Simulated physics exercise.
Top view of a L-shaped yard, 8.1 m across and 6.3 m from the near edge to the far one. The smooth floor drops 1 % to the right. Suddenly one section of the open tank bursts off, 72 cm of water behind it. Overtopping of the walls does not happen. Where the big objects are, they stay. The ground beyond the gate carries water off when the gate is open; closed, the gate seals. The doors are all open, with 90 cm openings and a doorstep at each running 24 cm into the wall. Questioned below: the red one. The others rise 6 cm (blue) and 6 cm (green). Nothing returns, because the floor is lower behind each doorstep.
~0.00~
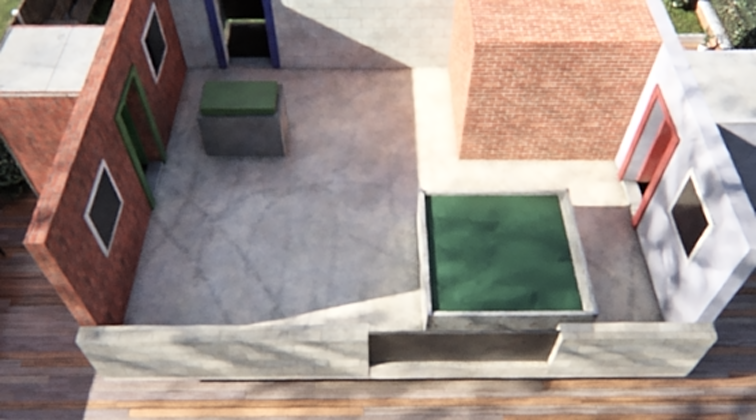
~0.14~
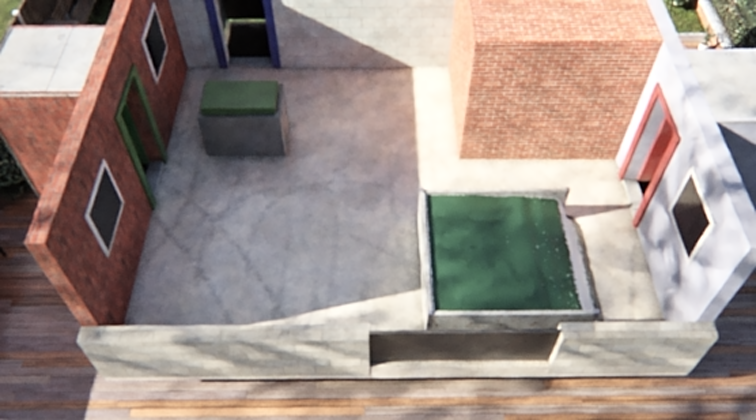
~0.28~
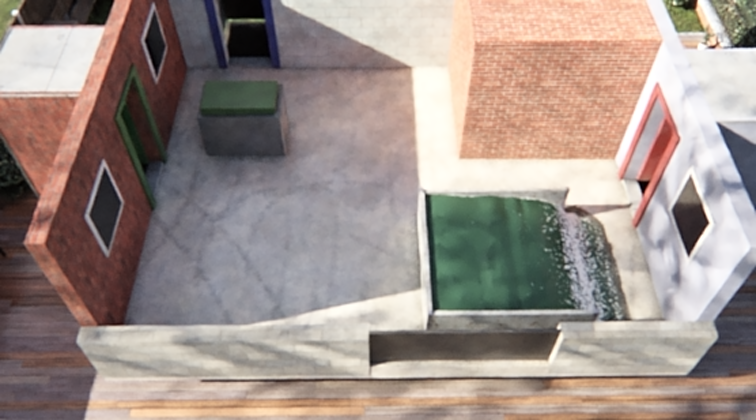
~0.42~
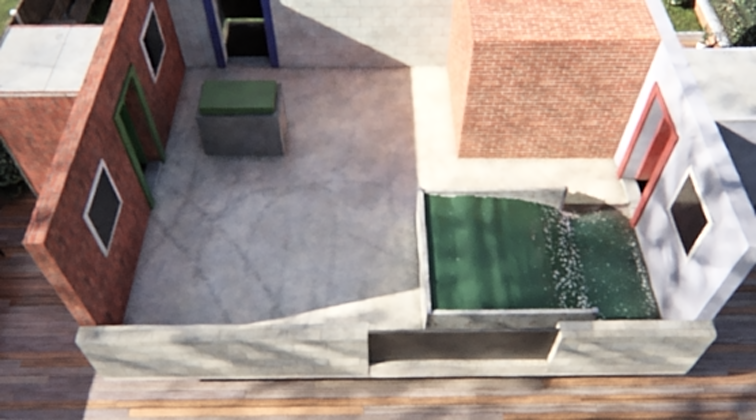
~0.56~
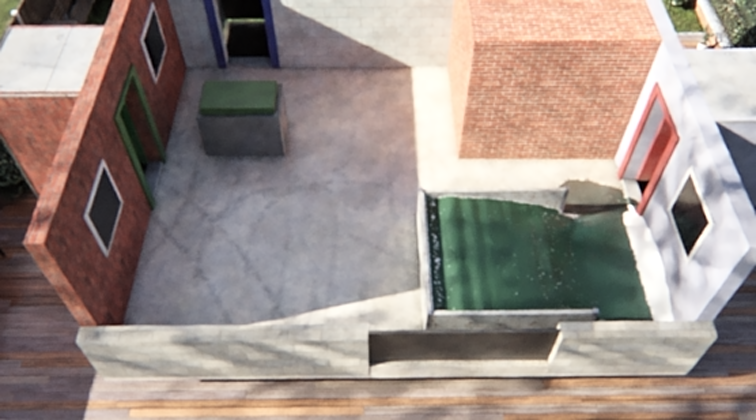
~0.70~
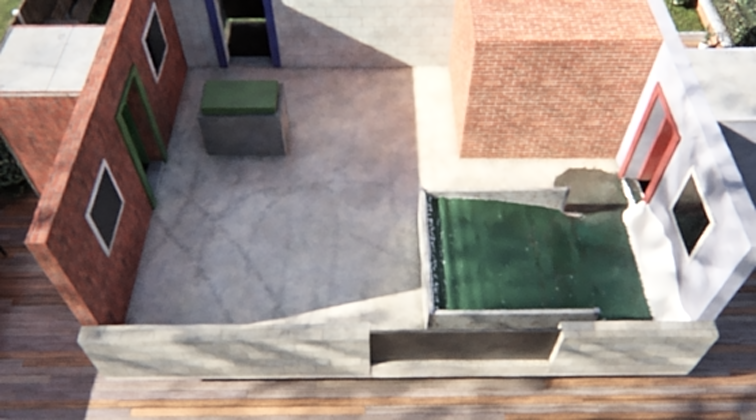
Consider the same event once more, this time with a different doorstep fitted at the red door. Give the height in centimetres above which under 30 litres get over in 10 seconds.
33 cm.
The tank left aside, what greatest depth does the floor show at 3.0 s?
About 41 cm at most.
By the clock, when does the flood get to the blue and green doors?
Front times: Blue = 8.0 s, green = 4.5 s.
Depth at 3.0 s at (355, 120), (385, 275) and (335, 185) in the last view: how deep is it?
The three readings, in order, are 0, 0 and 0 cm.
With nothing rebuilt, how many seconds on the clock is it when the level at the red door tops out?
Around 3.2 seconds.
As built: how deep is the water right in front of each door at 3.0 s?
Blue door 0 cm, red door 26 cm, green door 0 cm.
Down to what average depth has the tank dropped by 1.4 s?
About 38 centimetres.
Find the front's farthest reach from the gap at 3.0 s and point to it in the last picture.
The farthest wet point sits near (206, 351) in the last view.
After 1.4 s water covers 10 % of the floor, deepest (62 cm) near (653, 317); 25 cm at the red door, 60 litres in over its 6 cm doorstep.
After 3.0 s water covers 35 % of the floor, deepest (41 cm) near (601, 173); 26 cm at the red door, 254 litres in over its 6 cm doorstep.
After 10.0 s water covers 90 % of the floor; 14 cm at the red door, 747 litres in over its 6 cm doorstep.
At the red door as built, the water arrived by 0.6 s and peaked near 29 cm at 3.2 s.
With a doorstep of 28.5 cm, 63 litres would have come in within the 10 s; with 38.5 cm, 8 litres. So under 30 litres takes about 33 cm.
